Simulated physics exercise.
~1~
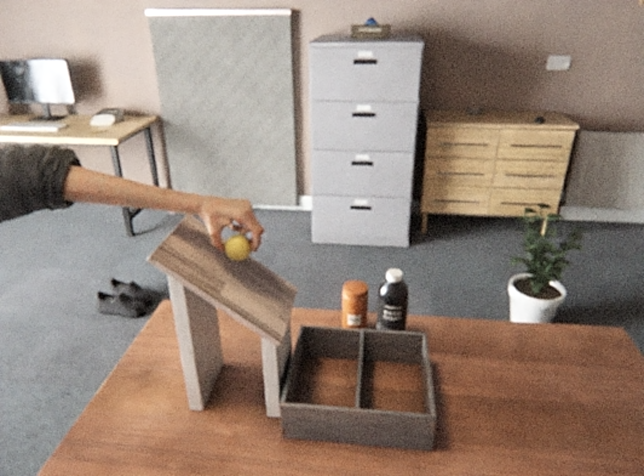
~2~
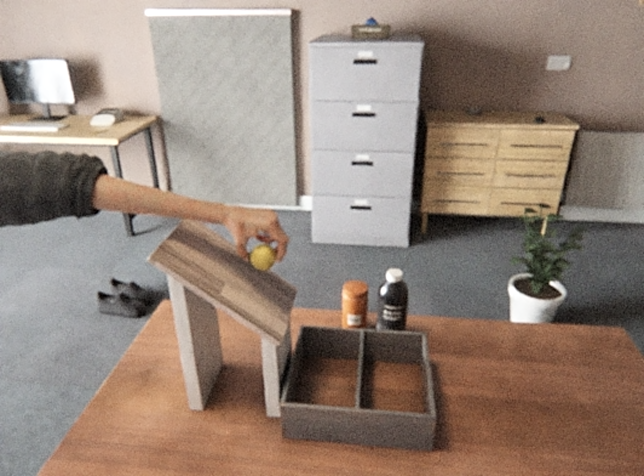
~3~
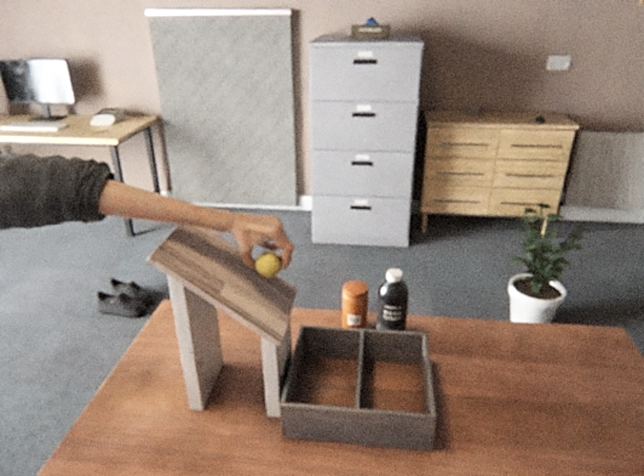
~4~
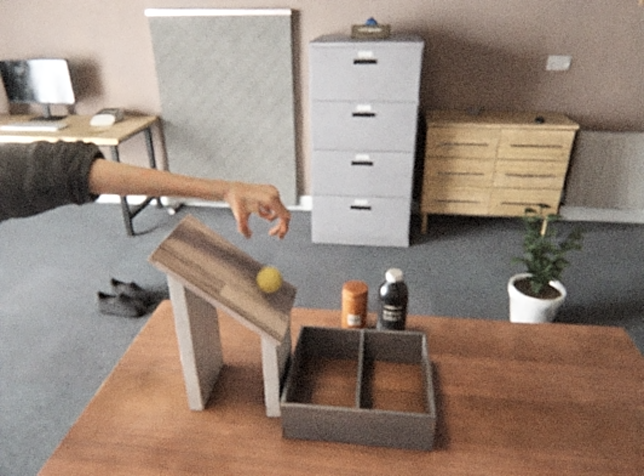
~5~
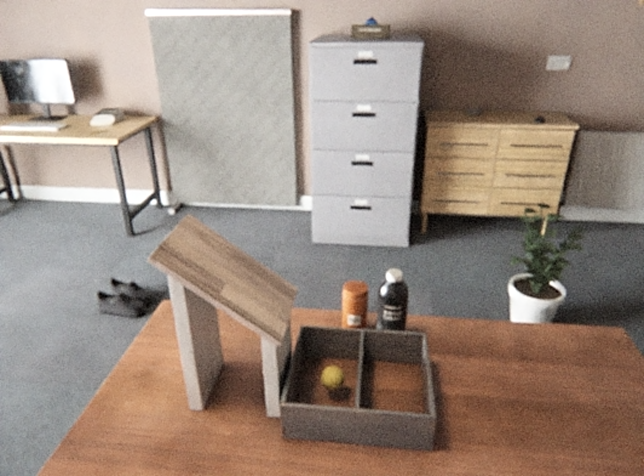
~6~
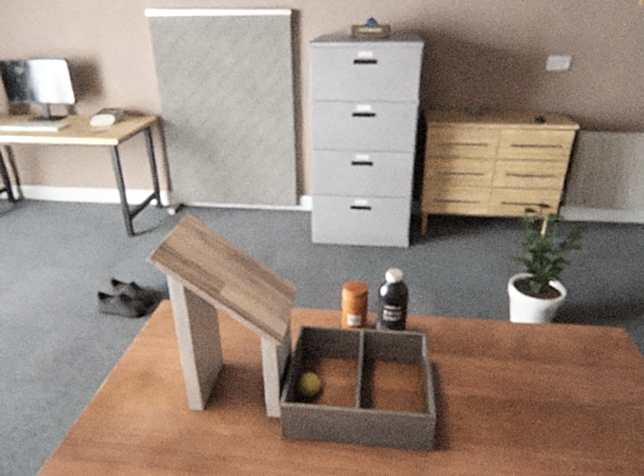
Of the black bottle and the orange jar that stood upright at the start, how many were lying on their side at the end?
None of them were lying on their side at the end, as both the black bottle and the orange jar were still standing upright behind the tray.
